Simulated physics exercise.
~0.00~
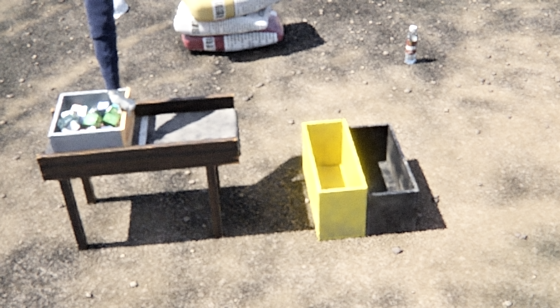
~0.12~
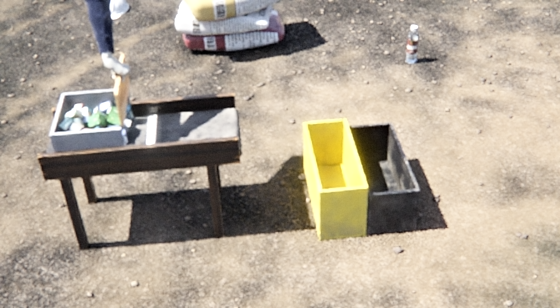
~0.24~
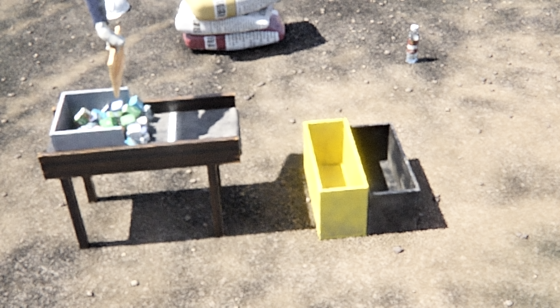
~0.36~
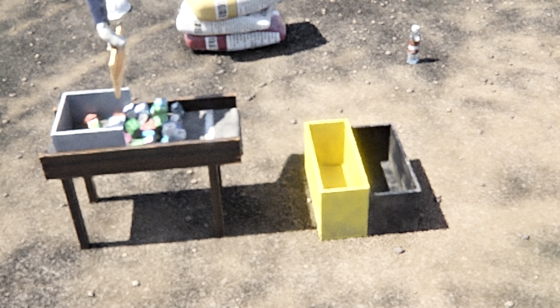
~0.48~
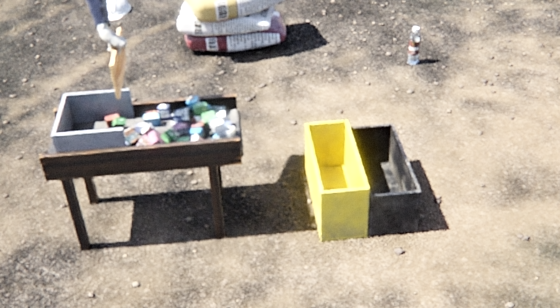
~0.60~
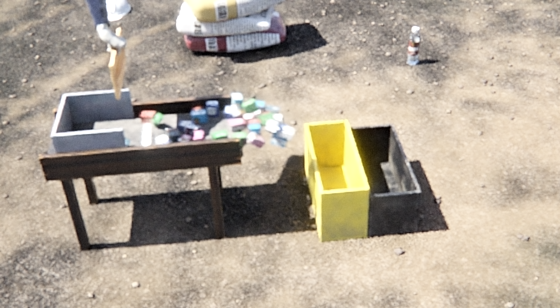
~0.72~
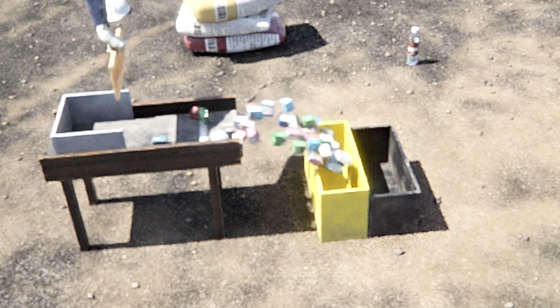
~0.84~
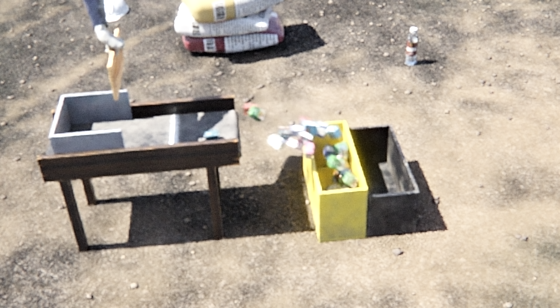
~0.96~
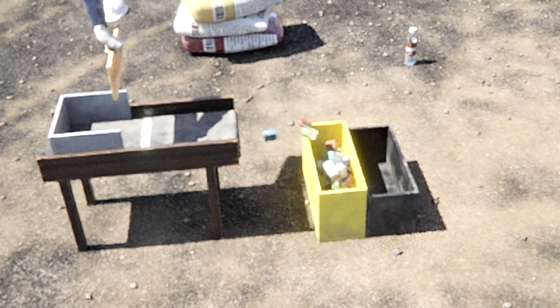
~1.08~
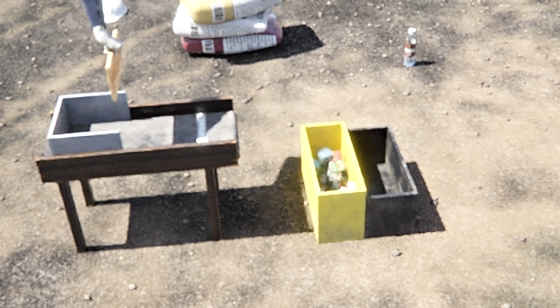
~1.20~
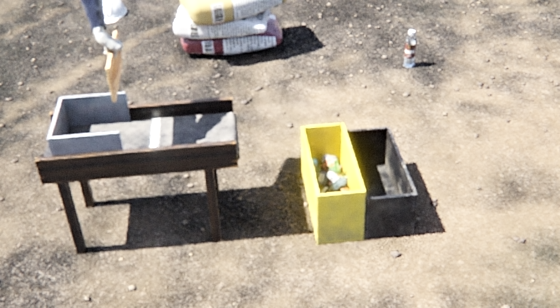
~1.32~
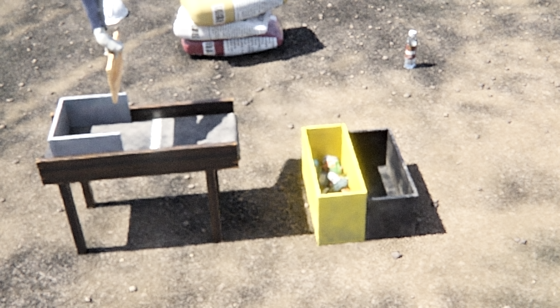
Small coloured blocks sliding right along a raised belt after a gate lifts, then flying off the end and landing in a yellow tote.
